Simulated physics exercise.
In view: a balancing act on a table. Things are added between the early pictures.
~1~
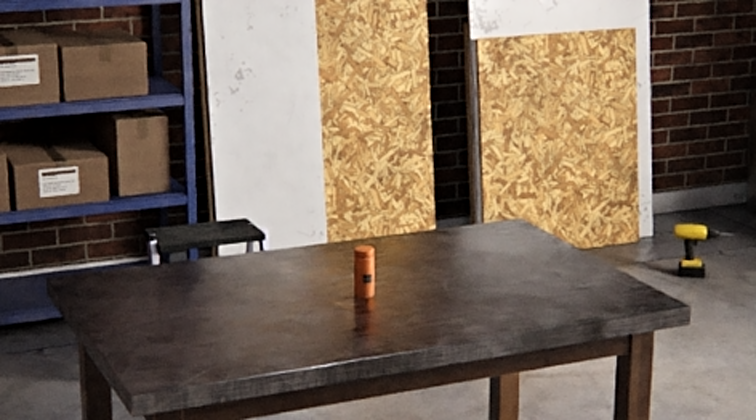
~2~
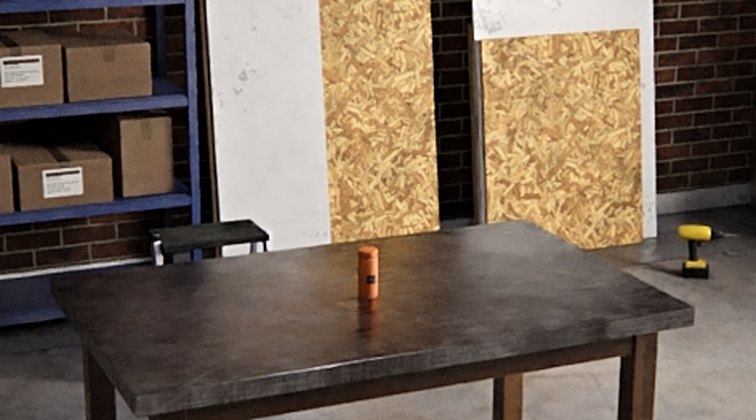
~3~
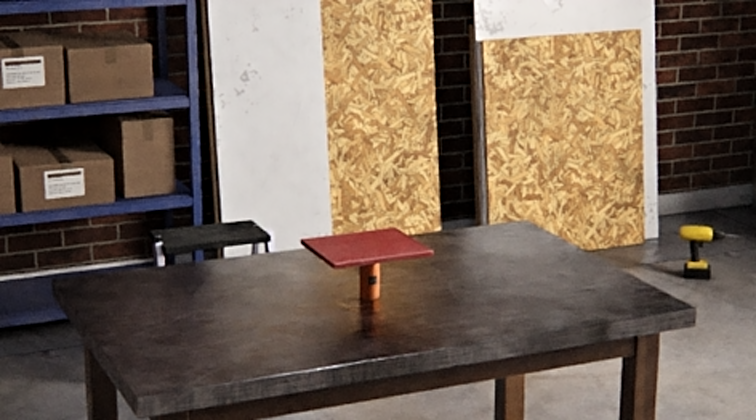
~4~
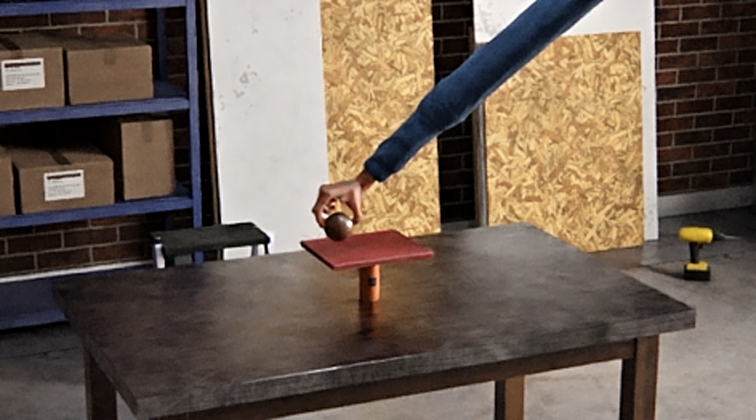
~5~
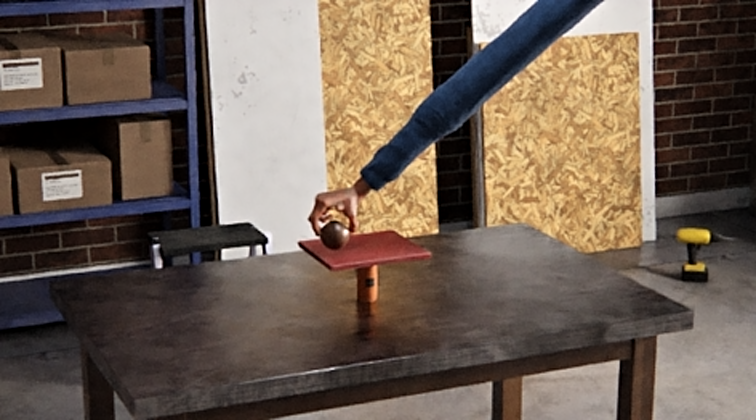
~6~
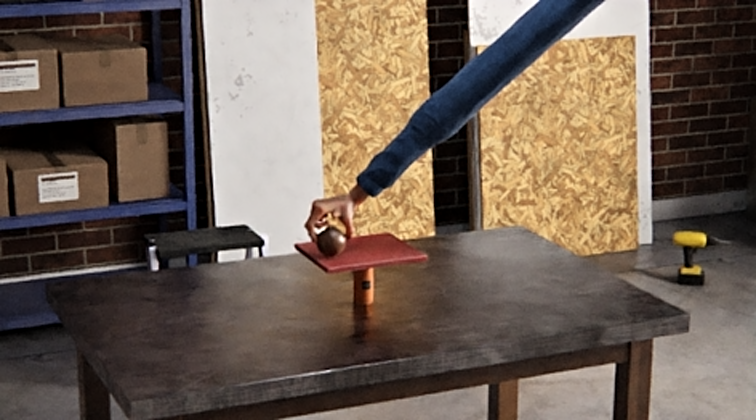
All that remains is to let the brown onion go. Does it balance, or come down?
It loses its balance.
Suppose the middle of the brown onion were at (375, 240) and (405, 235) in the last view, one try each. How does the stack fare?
First, it stays up; second, it gives way.
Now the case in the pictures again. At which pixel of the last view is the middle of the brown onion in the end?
At about (312, 299).
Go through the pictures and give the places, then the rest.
In the first picture, the last thing is not in view yet.
In the second picture, the last thing is not in view yet.
In the third picture, the last thing is not in view yet; red lid (366, 248).
The fourth picture shows coming down; brown onion (338, 227); red lid (366, 249).
The fifth picture shows coming down; brown onion (334, 235); red lid (364, 250).
The sixth picture shows in place under the hand; brown onion (331, 242); red lid (360, 252).
Then, 0.30 s after the last picture, brown onion now fallen; red lid tipped 52° from how it was.
Then, 0.50 s after the last picture, red lid tipped 69° from how it was.
Then, 0.70 s after the last picture, red lid now fallen; orange shaker tipped 41° from how it was.
Then, 0.80 s after the last picture, orange shaker now fallen.
By the end, fallen, red lid, brown onion and orange shaker. Seen from the same camera at the end, brown onion near (312, 299). The stack comes apart.
